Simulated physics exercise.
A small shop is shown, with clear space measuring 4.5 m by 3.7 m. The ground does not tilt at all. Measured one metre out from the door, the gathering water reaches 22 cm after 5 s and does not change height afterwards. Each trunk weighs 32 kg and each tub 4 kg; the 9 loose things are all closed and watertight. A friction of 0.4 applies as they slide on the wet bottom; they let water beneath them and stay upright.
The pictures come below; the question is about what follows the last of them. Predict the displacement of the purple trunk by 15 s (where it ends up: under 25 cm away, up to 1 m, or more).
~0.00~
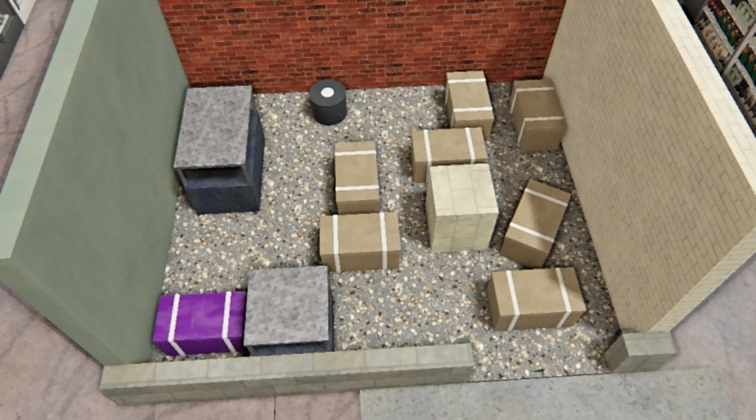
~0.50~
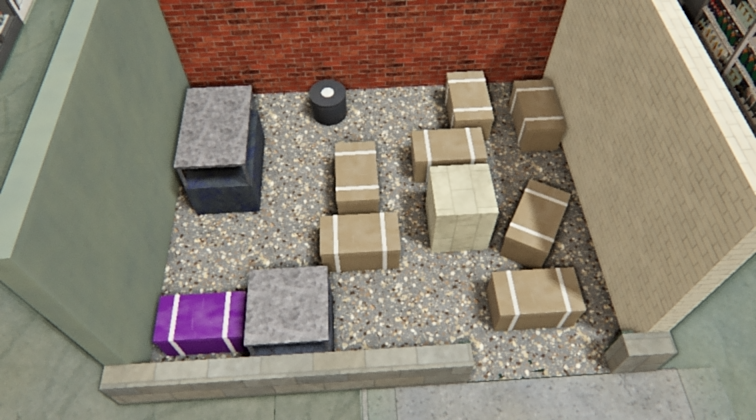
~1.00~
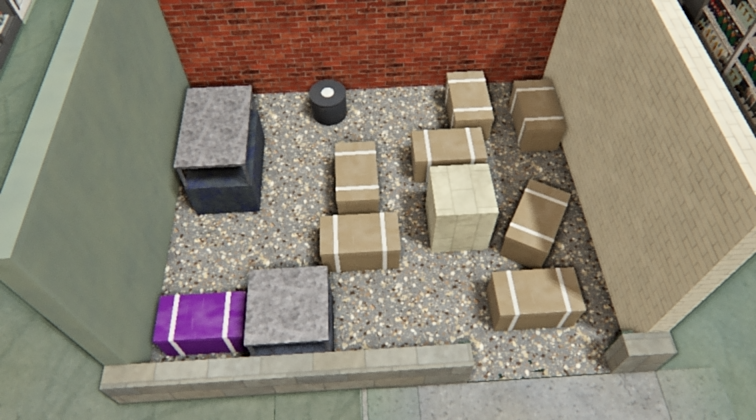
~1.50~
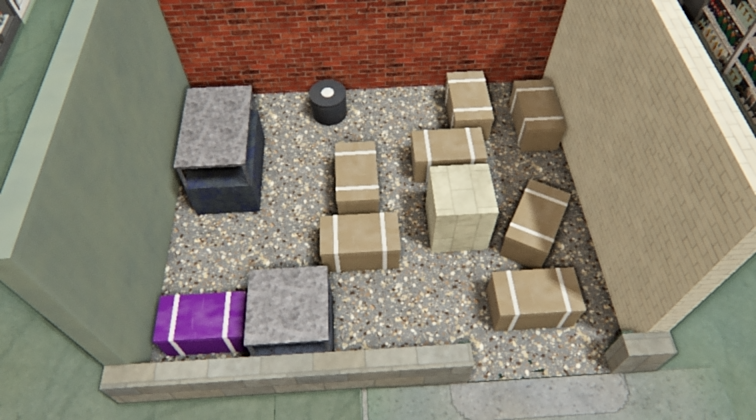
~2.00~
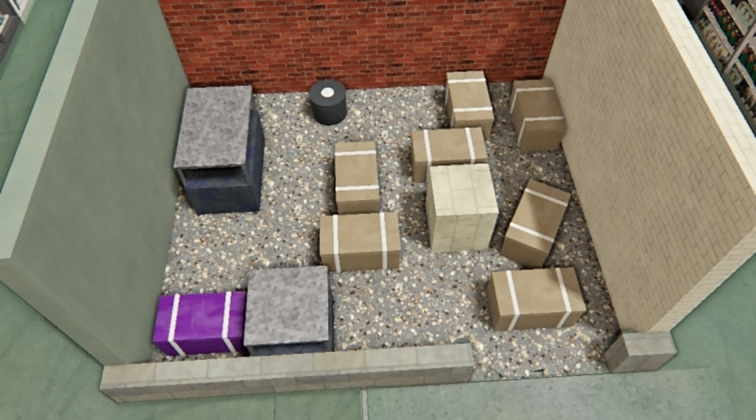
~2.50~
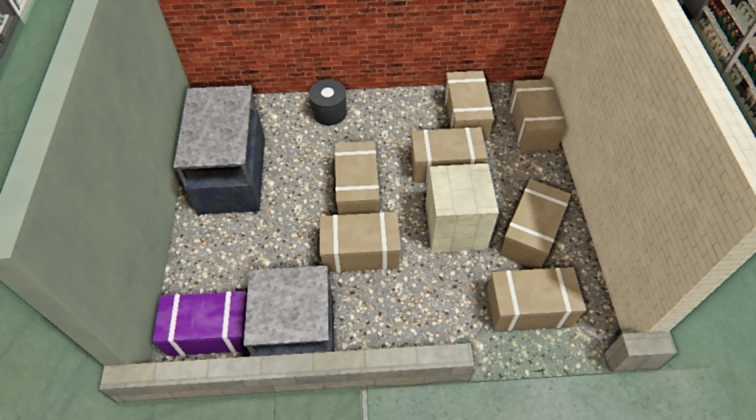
Result: Little change.
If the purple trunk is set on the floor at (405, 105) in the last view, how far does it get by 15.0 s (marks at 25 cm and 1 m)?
Short answer, it is taken a long way.
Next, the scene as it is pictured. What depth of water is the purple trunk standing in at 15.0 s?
About 19 cm.
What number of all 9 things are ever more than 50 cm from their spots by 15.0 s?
All told, that gives 8.
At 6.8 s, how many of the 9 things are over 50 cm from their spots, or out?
By then the count is 2.
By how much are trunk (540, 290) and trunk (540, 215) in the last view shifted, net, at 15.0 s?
The first is 200 cm from its start, the second 150 cm.
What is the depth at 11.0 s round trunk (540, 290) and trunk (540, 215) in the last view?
Depths: Near 17 cm, then near 9 cm.
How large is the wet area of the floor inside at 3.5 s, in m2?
About 1.0 m2.
After 3.5 s the purple trunk is near (200, 316), 0.0 m from its start, aground; 0 afloat.
After 6.8 s the purple trunk is near (200, 316), 0.0 m from its start, aground; 2 afloat.
After 11.0 s the purple trunk is near (200, 316), 0.0 m from its start, aground; 5 afloat.
After 15.0 s the purple trunk is near (186, 310), 0.1 m from its start, afloat; 9 afloat.
